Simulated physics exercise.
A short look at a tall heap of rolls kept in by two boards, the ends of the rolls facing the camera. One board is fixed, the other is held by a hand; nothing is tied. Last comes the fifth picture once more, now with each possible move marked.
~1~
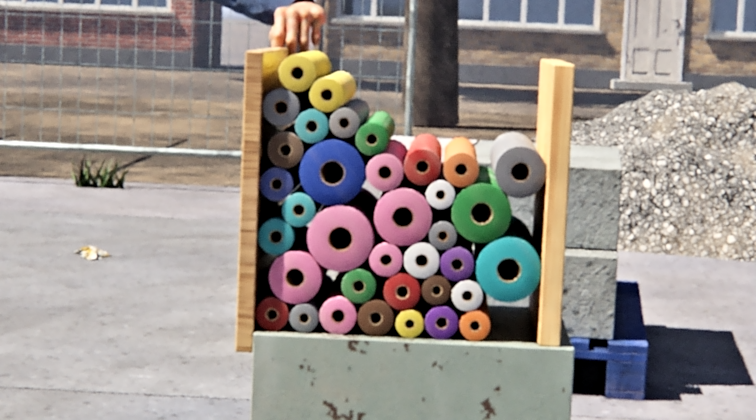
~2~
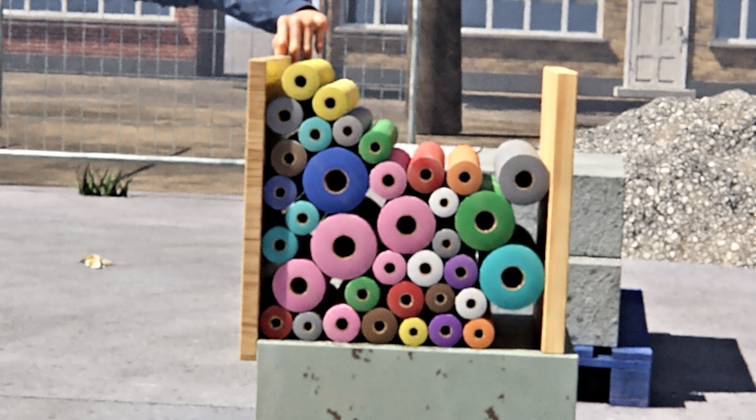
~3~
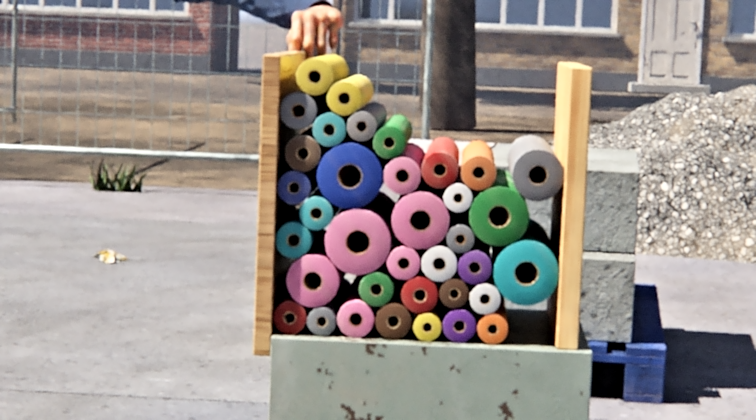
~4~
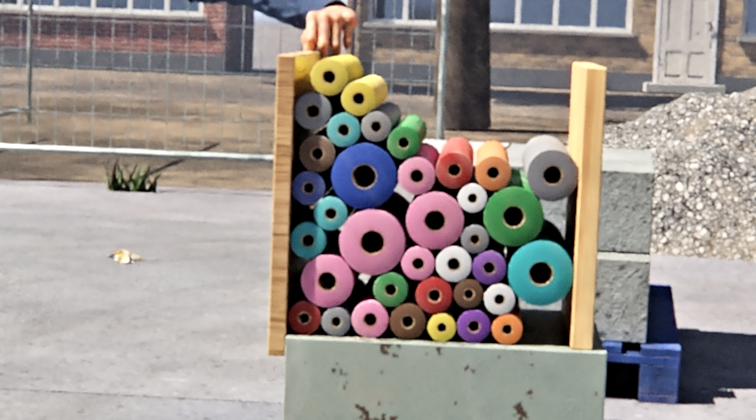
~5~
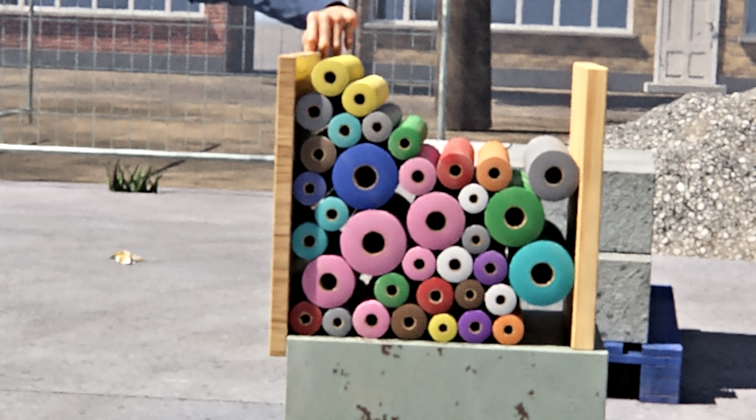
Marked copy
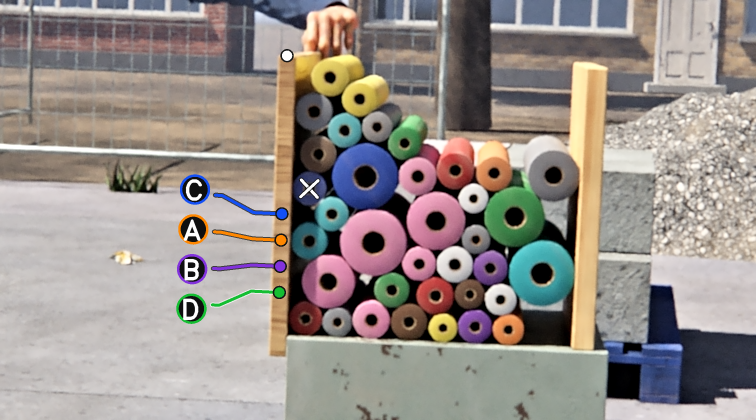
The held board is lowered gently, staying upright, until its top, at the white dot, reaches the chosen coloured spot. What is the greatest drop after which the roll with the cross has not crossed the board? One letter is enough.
The last mark within the limit is C.
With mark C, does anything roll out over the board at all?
Yes.
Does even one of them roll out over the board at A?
At A: Yes.
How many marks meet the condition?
One of the four.
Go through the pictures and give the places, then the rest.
A turquoise roll (509, 270); an orange roll (461, 170); side board (266, 188), in the first frame.
Side board (269, 196); a red roll (276, 323), in the second frame.
A purple roll (459, 326); a brown roll (455, 294), in the third frame.
A white roll (454, 264); a blue roll (309, 188), in the fourth frame.
A green roll (405, 143); a turquoise roll (542, 274); an orange roll (494, 174), in the fifth frame.
On the marked copy, A at (281, 240); B at (280, 267); C at (282, 214); D at (279, 293); the cross at (309, 189); the white dot at (287, 56).
Following C. Soon after the start, top of the board (295, 126).
Later, top of the board (292, 206).
In the end, top of the board (292, 213), two out over the board, the crossed one still inside.
As for the rest, A lets the crossed one out; B lets the crossed one out; D lets the crossed one out.
